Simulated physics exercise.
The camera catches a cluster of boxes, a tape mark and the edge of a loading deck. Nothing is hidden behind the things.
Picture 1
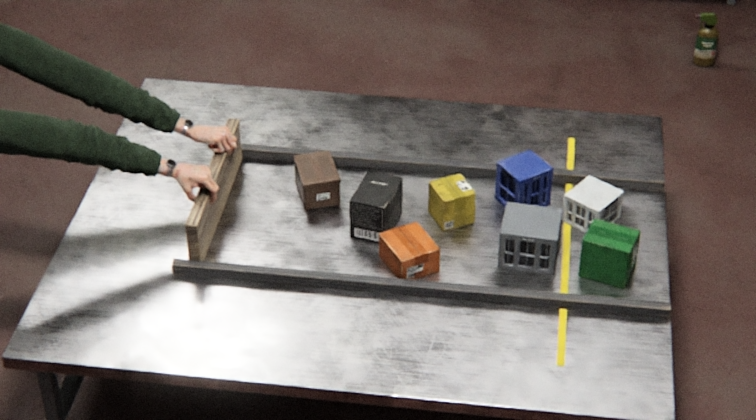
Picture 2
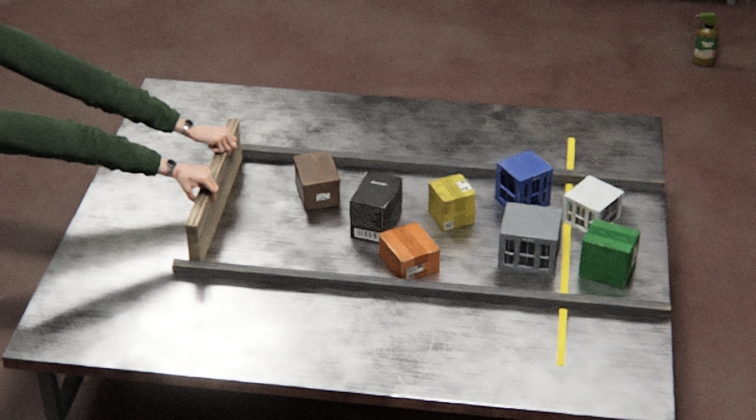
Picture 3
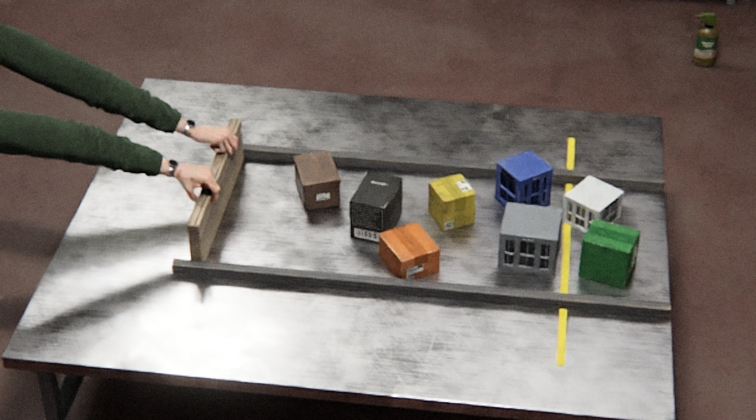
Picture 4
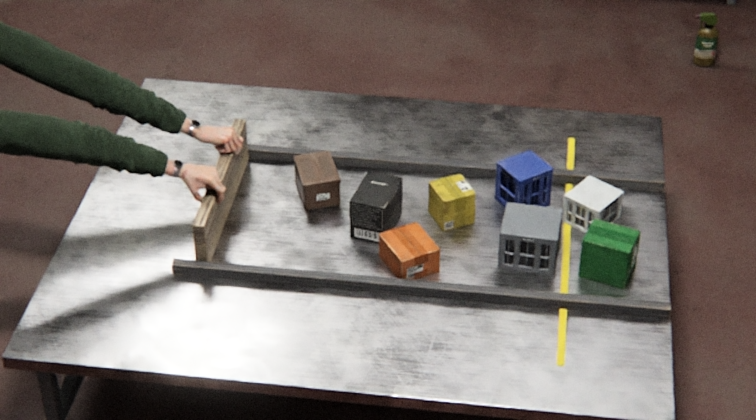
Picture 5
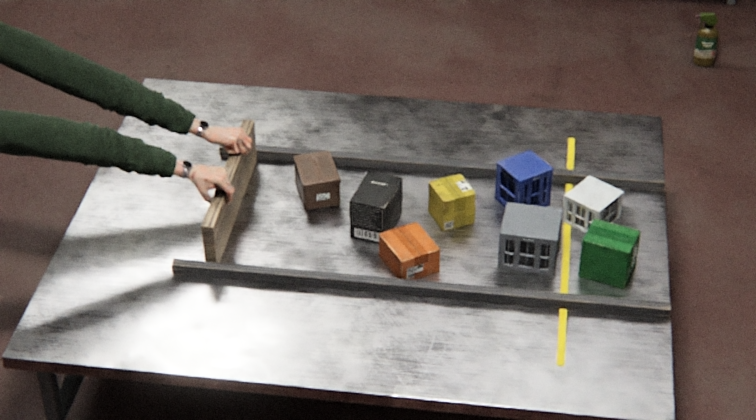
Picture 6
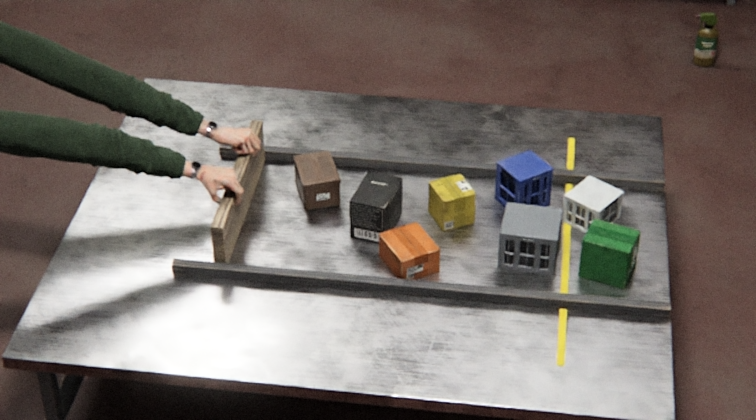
Green-sleeved arms sliding a wooden plank slowly right between two rails on a table, toward colourful boxes that stay still.
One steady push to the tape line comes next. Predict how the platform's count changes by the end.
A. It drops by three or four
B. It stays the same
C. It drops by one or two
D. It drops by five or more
The answer is C.
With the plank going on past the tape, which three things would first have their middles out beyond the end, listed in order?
Sequence: The green parcel, the white crate, the grey crate.
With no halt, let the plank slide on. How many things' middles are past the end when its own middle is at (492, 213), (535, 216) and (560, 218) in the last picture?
0; 1; 1.
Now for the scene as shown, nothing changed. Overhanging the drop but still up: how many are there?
In total, 2 of them.
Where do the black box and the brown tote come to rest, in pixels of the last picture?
The black box comes to rest close to (595, 241), while the brown tote rests close to (588, 206).
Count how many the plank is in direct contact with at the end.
It's 3 of them.
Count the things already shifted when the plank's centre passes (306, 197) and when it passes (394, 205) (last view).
At that stage 1; at the next, 4.
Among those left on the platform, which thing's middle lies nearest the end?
The one is the white crate.
Soon after, none off yet; green parcel at rest near (609, 254); white crate at rest near (592, 207); grey crate at rest near (530, 238).
By the end, the number that fall off is one or two; fallen, green parcel.
